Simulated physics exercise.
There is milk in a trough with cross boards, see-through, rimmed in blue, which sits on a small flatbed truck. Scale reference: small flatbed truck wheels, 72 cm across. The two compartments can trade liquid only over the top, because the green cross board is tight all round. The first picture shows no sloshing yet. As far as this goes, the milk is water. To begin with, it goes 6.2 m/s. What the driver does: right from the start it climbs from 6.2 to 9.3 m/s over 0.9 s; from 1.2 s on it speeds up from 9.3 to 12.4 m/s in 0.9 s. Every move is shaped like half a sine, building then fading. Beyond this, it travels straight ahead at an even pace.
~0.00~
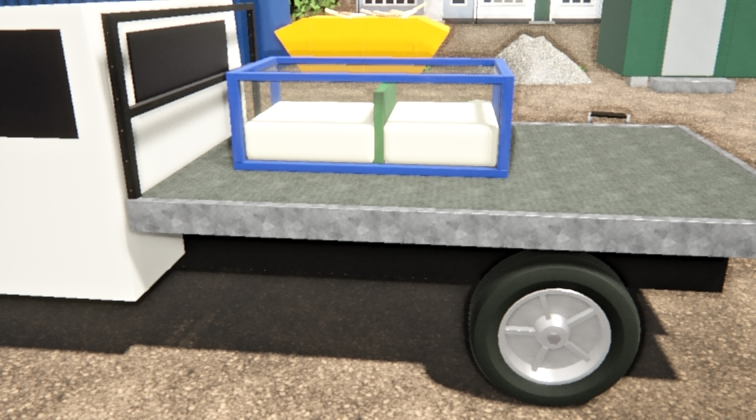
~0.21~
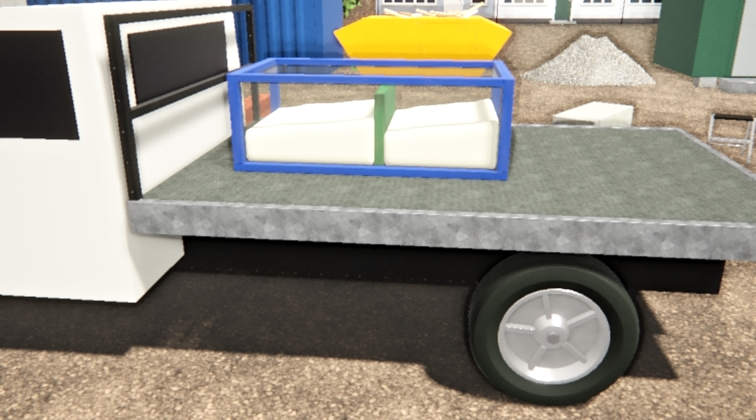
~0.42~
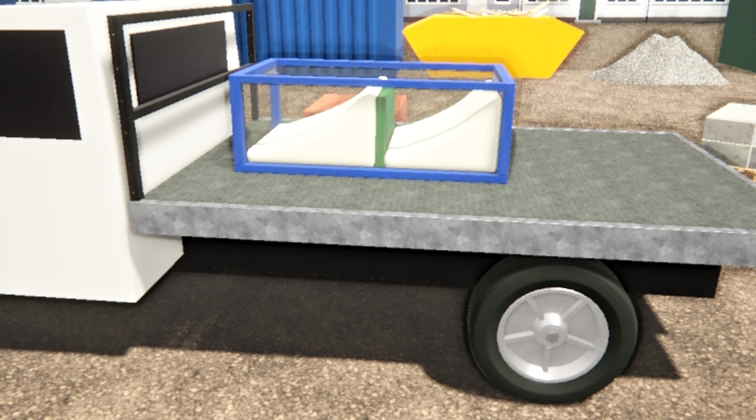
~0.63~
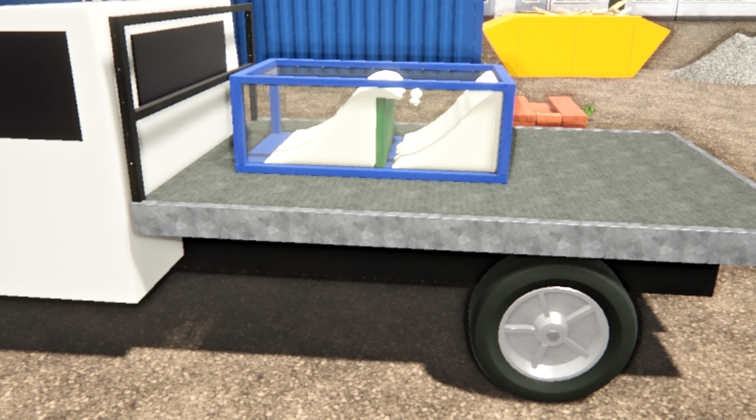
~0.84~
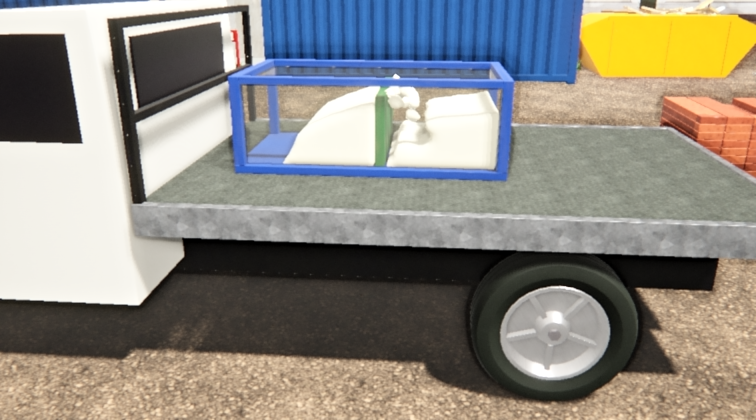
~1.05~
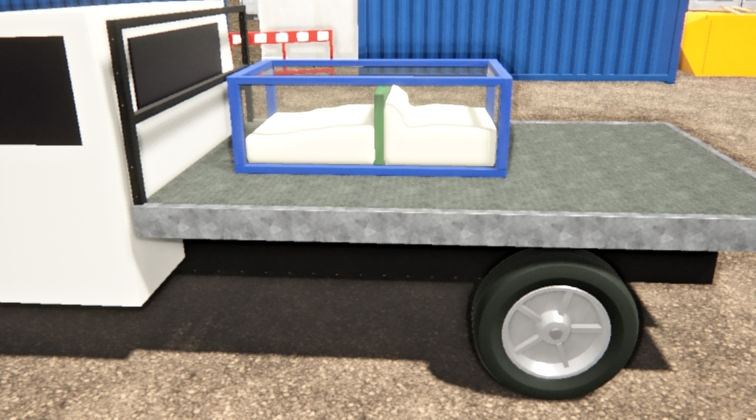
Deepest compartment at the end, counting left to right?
The second one.
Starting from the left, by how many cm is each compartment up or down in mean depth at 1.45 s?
2 cm down, 2 cm up.
After 1.45 s the compartments hold 18, 22 cm, left to right.
After 2.05 s the compartments hold 13, 25 cm, left to right; the loss stands at 3 per cent, over the back.
After 2.65 s the compartments hold 13, 25 cm, left to right; the loss stands at 4 per cent, over the back.
After 5.09 s the compartments hold 13, 25 cm, left to right; the loss stands at 4 per cent, over the back.
